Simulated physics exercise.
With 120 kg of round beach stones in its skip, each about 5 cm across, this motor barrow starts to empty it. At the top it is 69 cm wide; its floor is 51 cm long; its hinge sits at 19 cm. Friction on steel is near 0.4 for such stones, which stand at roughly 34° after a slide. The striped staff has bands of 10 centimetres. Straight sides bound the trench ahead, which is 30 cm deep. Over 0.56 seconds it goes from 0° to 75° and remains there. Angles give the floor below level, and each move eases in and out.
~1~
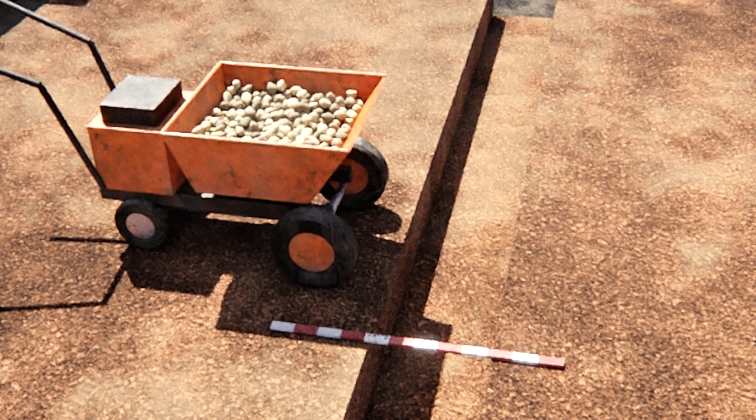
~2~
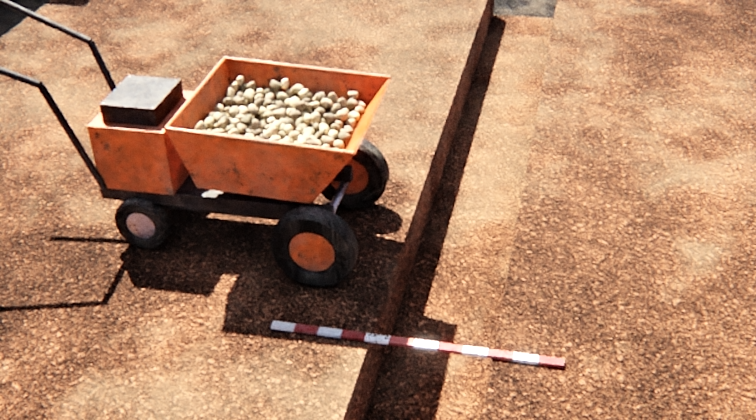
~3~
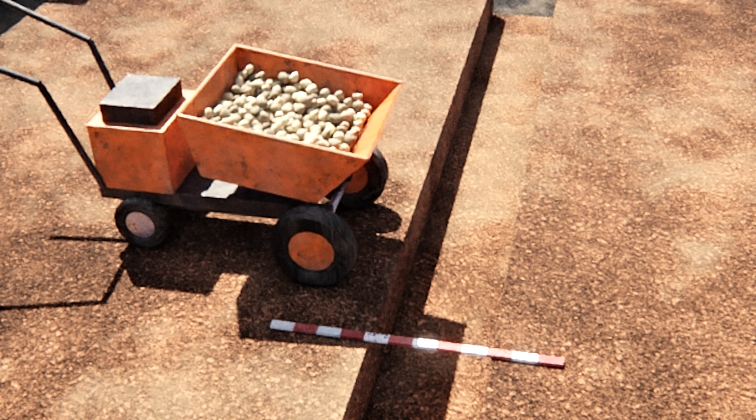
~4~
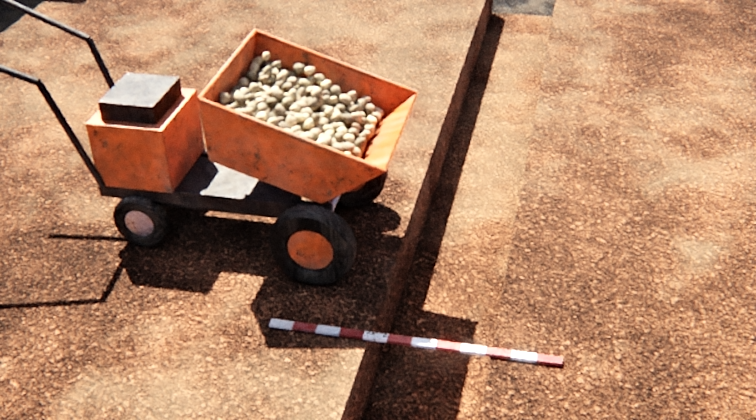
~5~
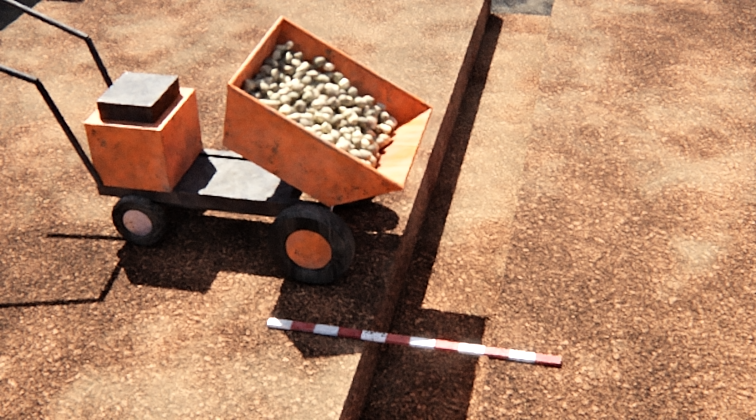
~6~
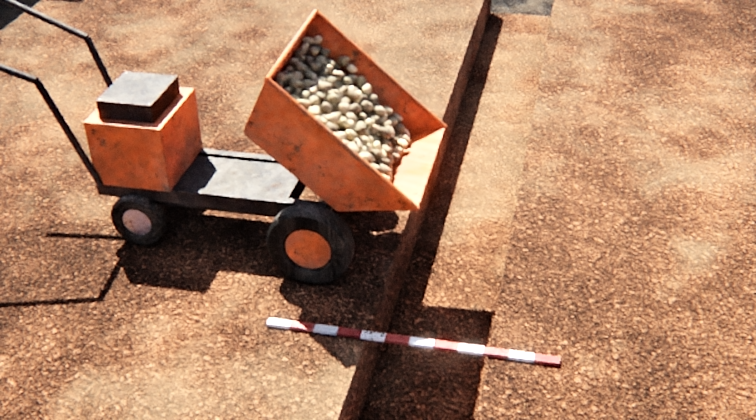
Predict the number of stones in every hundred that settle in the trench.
Close to 65 in a hundred.
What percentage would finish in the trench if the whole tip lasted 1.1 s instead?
I'd put it at some 85 in a hundred.
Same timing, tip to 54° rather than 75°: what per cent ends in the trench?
Roughly 30 percent.
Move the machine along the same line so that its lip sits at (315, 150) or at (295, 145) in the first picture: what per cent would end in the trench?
I'd expect some 90 per cent, then some 100.
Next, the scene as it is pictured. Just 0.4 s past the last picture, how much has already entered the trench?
Some 25 per cent of the load by that point.
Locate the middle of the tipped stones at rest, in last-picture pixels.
(489, 294).
Then, 0.1 s after the last picture the floor is at 63°, 100 % in the skip; the foremost stones are at (421, 214).
Then, 0.4 s after the last picture the floor is at 75°, 73 % in the skip, 24 % in the trench, 2 % past the trench; the foremost stones are at (514, 283).
Then, 0.7 s after the last picture the floor is at 75°, 13 % in the skip, 52 % in the trench, 35 % past the trench; the foremost stones are at (723, 274).
Then, 2.7 s after the last picture the floor is at 75°, 0 % in the skip, 65 % in the trench, 35 % past the trench; the foremost stones are past the picture's edge.
